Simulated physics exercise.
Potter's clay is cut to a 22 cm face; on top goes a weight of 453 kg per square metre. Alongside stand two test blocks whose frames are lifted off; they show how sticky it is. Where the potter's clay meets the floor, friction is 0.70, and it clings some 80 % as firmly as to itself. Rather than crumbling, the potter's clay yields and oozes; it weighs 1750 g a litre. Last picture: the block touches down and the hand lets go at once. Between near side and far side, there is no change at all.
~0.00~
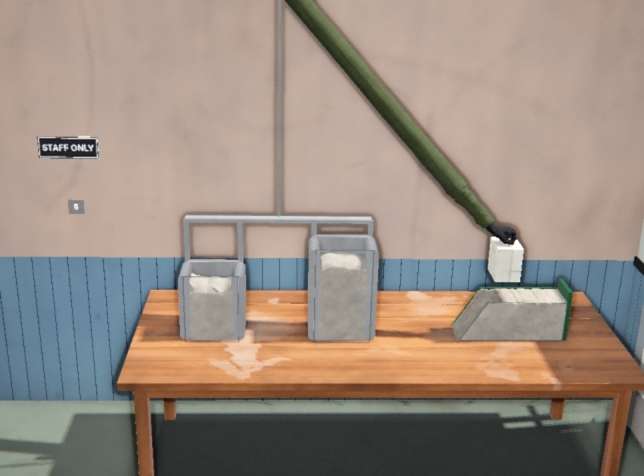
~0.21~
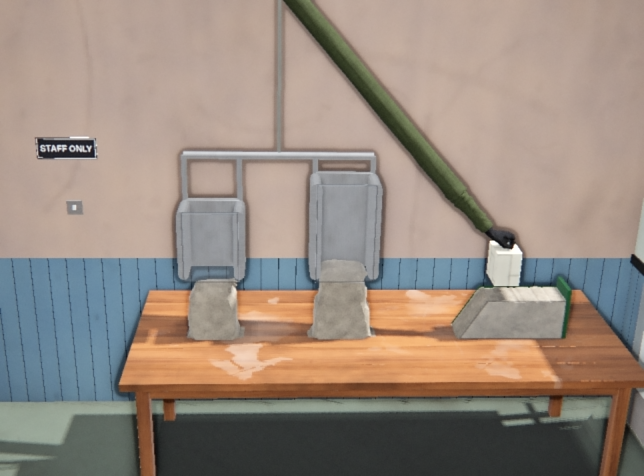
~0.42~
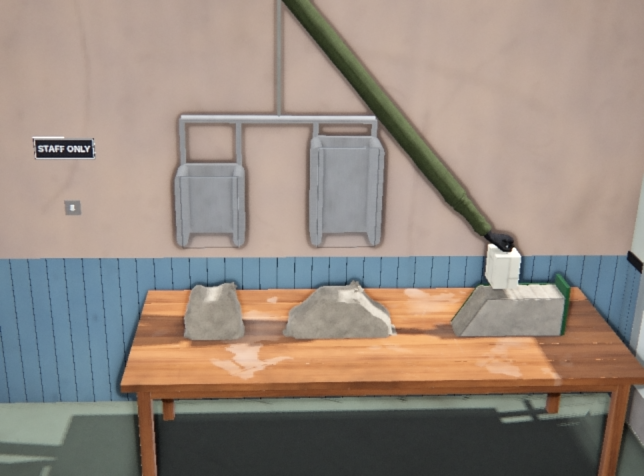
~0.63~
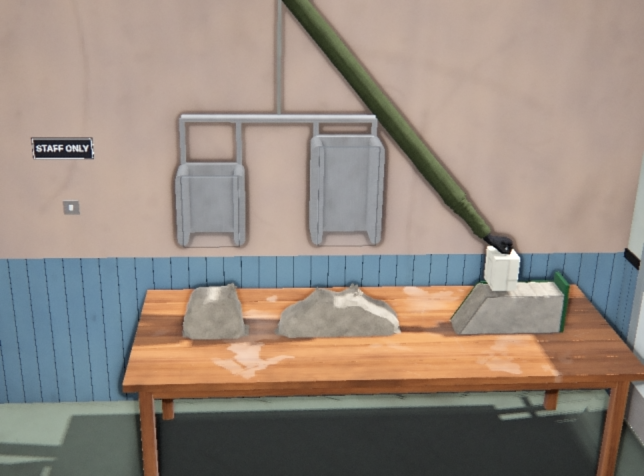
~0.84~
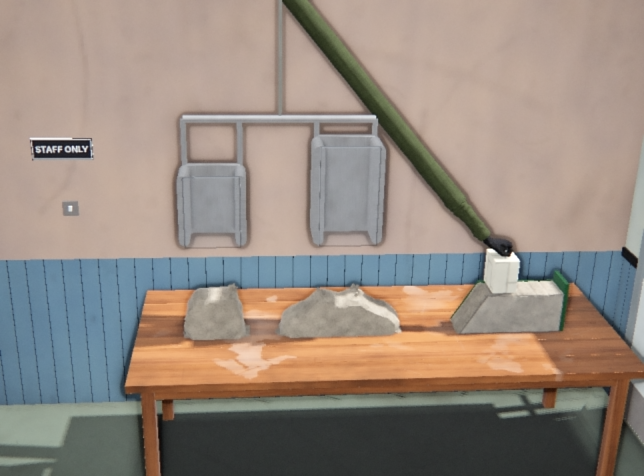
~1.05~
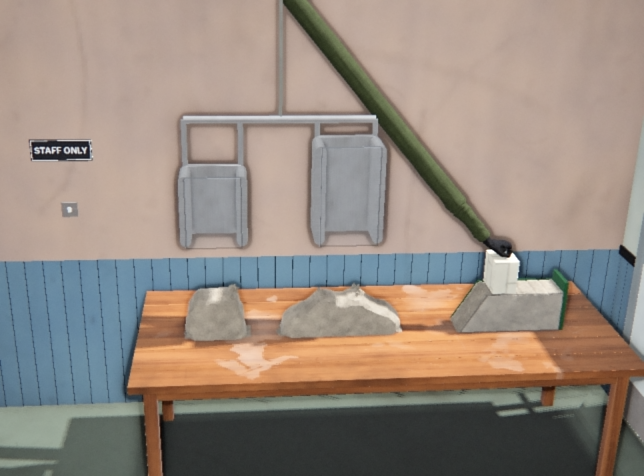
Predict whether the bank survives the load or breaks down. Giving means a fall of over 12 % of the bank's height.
My guess is the block sinks.
By 1.21 s, the block is down by 16 % of the bank's height and leans 6 degrees.
By 1.40 s, the block is down by 52 % of the bank's height and leans 28 degrees.
By 1.59 s, the block is down by 77 % of the bank's height and leans 35 degrees.
By 1.79 s, the block is down by 81 % of the bank's height and leans 35 degrees.
By 1.89 s, at the end, the block is down by 81 % of the bank's height and leans 35 degrees.
